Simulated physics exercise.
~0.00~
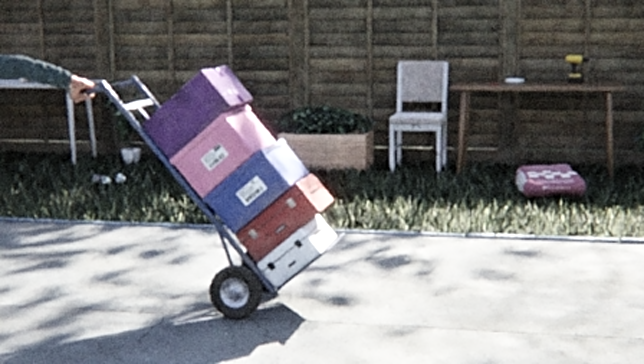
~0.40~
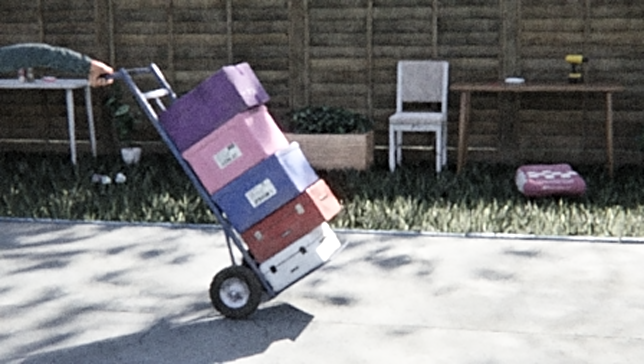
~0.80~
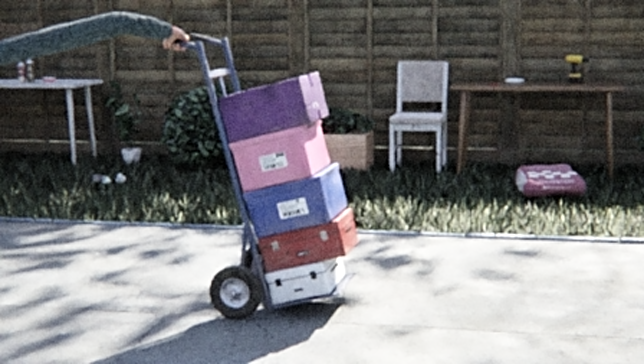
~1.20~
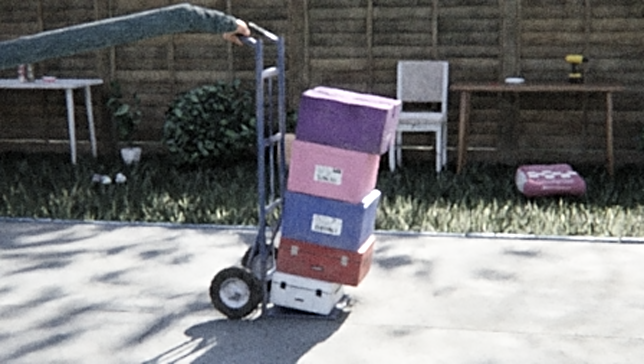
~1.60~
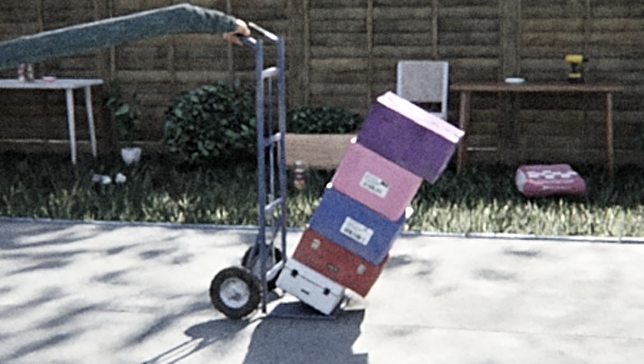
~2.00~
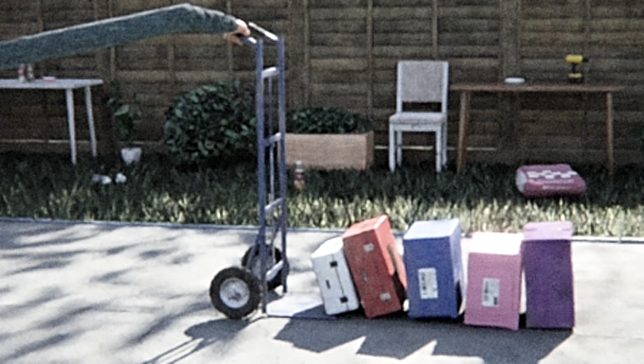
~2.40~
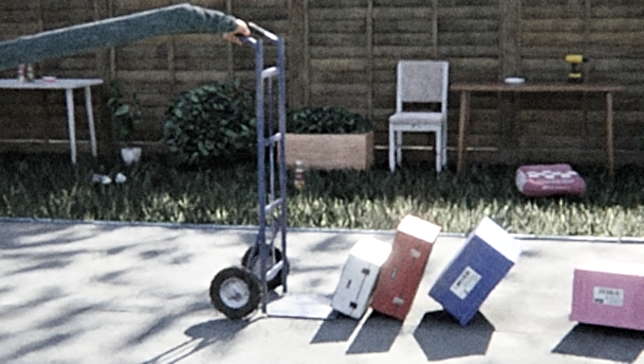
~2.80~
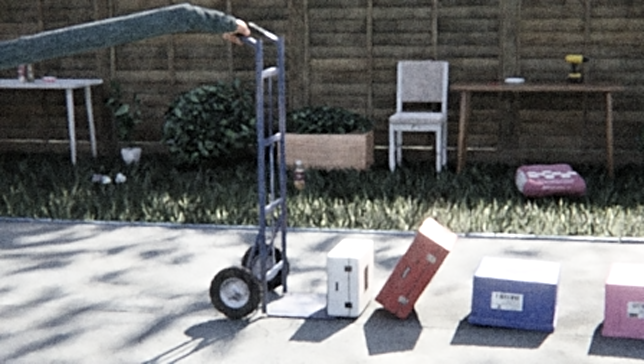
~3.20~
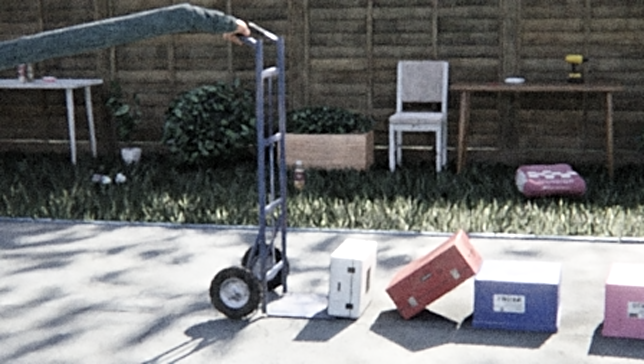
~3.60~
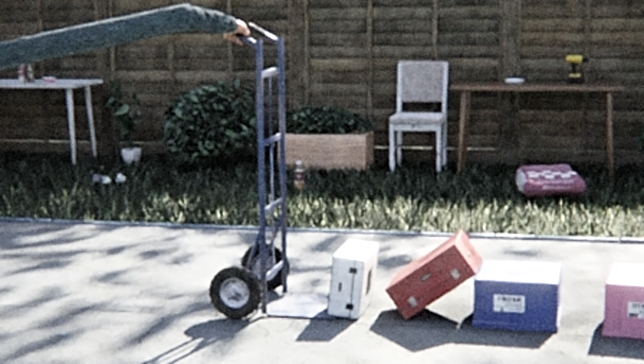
Stack of five colourful boxes toppling right off a hand truck as an arm swings it upright, ending strewn across the pavement.
